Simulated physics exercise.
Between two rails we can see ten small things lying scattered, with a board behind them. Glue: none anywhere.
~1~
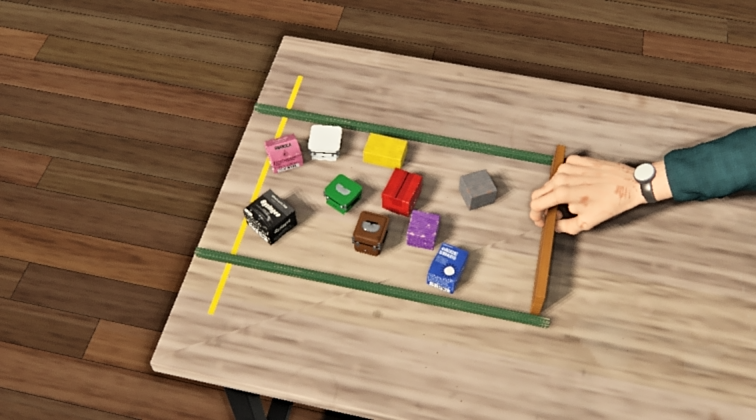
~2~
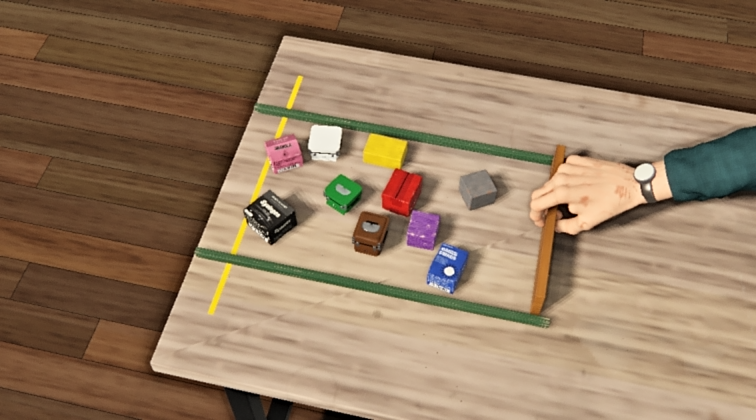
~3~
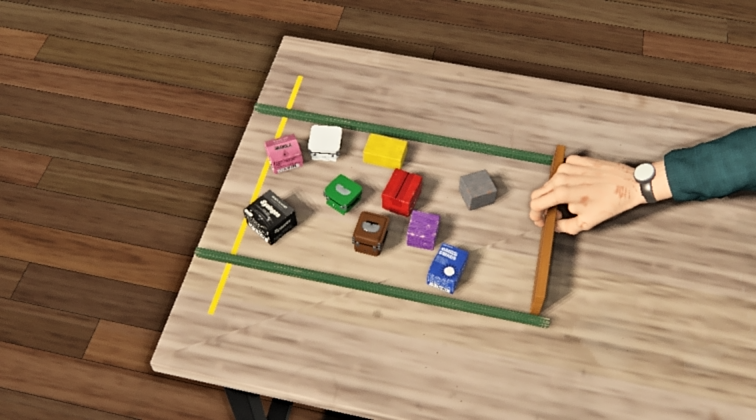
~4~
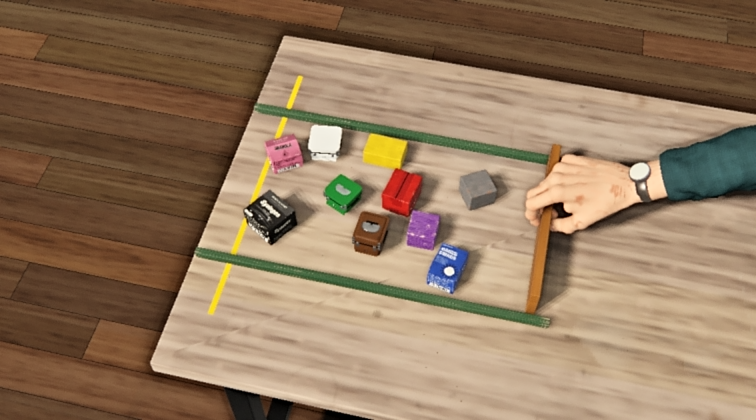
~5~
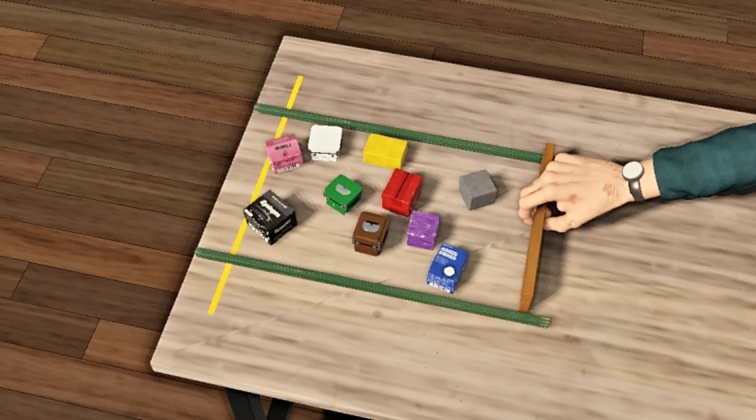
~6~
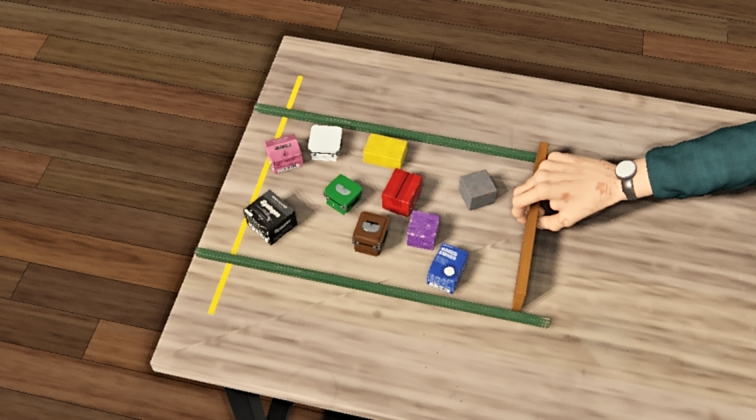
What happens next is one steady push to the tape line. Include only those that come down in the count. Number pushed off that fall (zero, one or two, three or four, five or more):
Five or more.
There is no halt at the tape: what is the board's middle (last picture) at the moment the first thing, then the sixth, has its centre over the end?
At (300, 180) for the first, at (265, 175) for the sixth.
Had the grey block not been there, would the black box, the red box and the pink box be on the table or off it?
Black box: Over the edge. Red box: Still there. Pink box: Over the edge.
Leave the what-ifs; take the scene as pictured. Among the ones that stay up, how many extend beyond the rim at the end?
It totals 1.
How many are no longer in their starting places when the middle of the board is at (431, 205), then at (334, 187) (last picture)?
Counting first: 4, next 10.
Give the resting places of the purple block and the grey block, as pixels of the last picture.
Roughly (238, 197), and the other roughly (258, 144).
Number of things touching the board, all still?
Counting them up gives 3.
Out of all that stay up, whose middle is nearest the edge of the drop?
The foremost one is the red box.
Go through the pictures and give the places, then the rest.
Pink box (284, 154); black box (270, 217); white case (326, 143); board (548, 227); tape (260, 184), in the first frame.
Black box (270, 217); brown case (371, 234), in the second frame.
White case (326, 143); board (548, 227), in the third frame.
Pink box (284, 154); green case (344, 195), in the fourth frame.
Black box (270, 217); red box (402, 193), in the fifth frame.
Pink box (284, 154); black box (270, 217); white case (326, 143); board (531, 224); tape (260, 184), in the sixth frame.
Early on, none off yet; pink box at rest near (284, 154); black box at rest near (270, 217); white case at rest near (326, 143).
Finally, the number that fall off is five or more; lost, brown case, yellow block, green case, white case, black box and pink box.
